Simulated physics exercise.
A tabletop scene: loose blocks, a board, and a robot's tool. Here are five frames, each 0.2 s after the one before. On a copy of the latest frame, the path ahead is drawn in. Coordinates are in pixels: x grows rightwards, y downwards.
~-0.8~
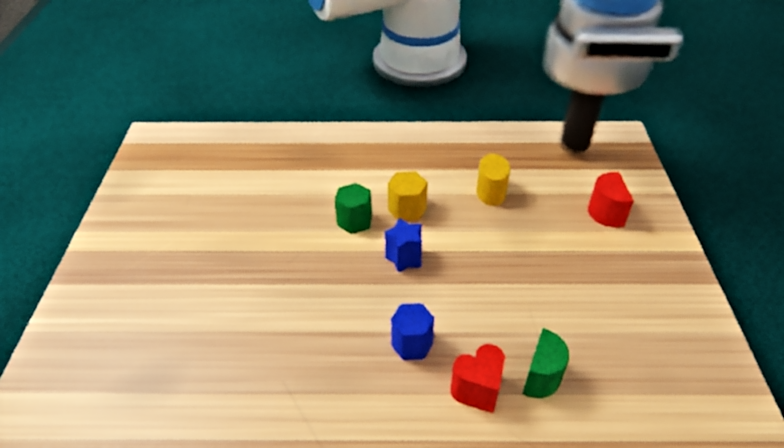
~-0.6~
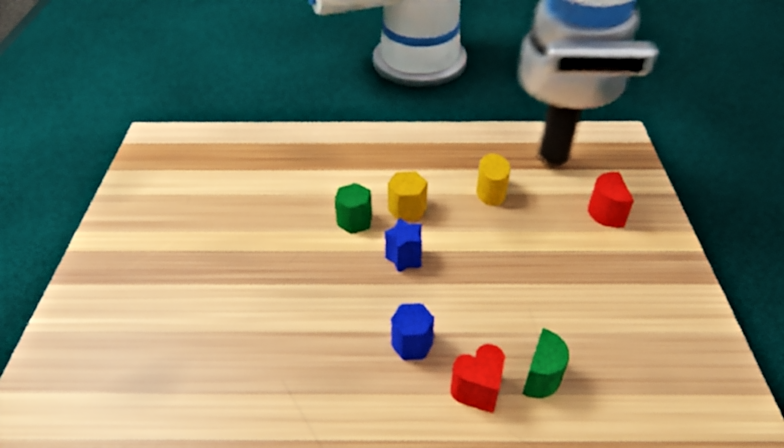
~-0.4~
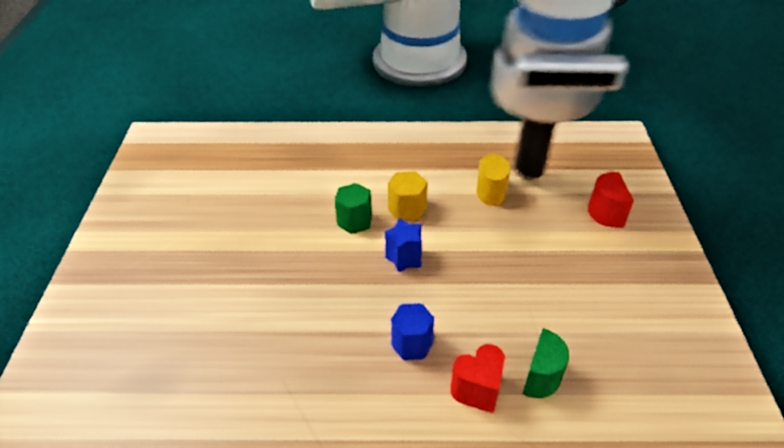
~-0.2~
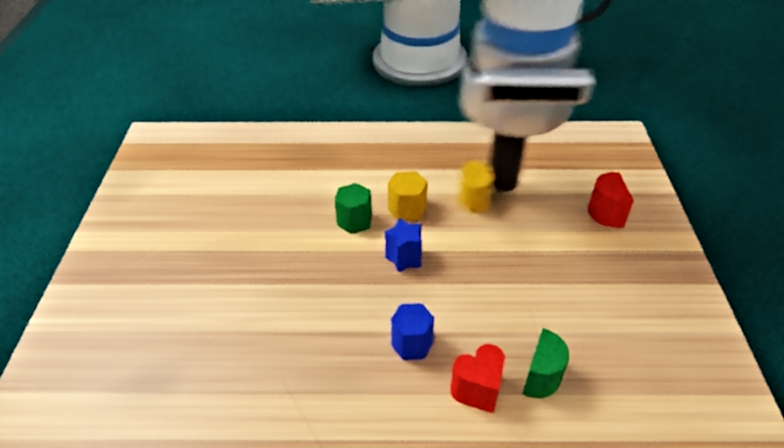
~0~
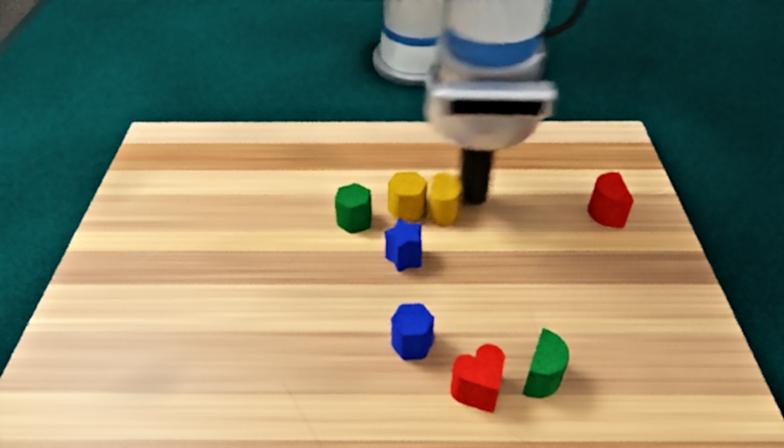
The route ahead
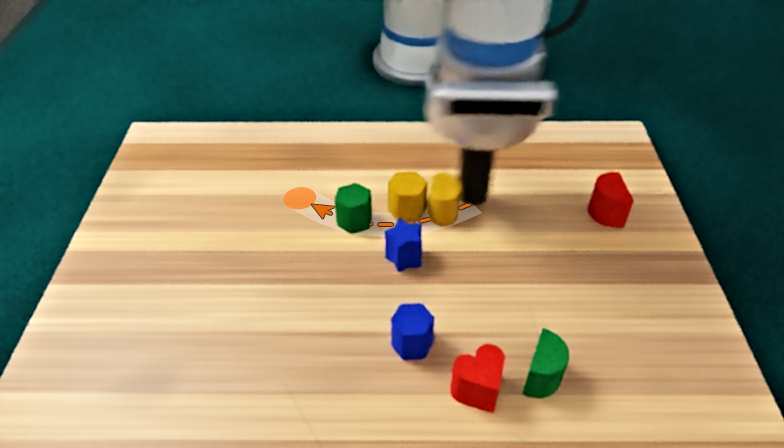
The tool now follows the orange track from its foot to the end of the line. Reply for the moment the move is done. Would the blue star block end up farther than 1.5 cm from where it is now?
In short: No.
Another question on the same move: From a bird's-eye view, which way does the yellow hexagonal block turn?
Direction: Clockwise.
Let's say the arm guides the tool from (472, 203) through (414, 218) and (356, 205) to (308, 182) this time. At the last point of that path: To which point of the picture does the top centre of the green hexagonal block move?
I think it will end close to (298, 193).
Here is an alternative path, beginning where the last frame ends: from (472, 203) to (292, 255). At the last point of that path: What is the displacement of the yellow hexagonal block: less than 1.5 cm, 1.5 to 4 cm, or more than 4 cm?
I'd go with over 4 cm for this block.
The line goes from (472, 203) via (416, 222) and (352, 220), ending at (300, 198).
On the path given first. One third of the way, tool at (416, 213); green hexagonal block at (343, 194), turned 30° anticlockwise; yellow hexagonal block at (374, 179), turned 25° clockwise; yellow elliptical block at (385, 206).
Two thirds of the way, tool at (350, 211); green hexagonal block at (313, 190), turned 20° anticlockwise; yellow hexagonal block at (360, 171), turned 75° clockwise; yellow elliptical block at (350, 220), turned 55° anticlockwise.
At the end, tool at (298, 189); green hexagonal block at (264, 182), turned 95° anticlockwise; blue star block unmoved; yellow hexagonal block at (360, 170), turned 80° clockwise; yellow elliptical block at (350, 220), turned 55° anticlockwise.
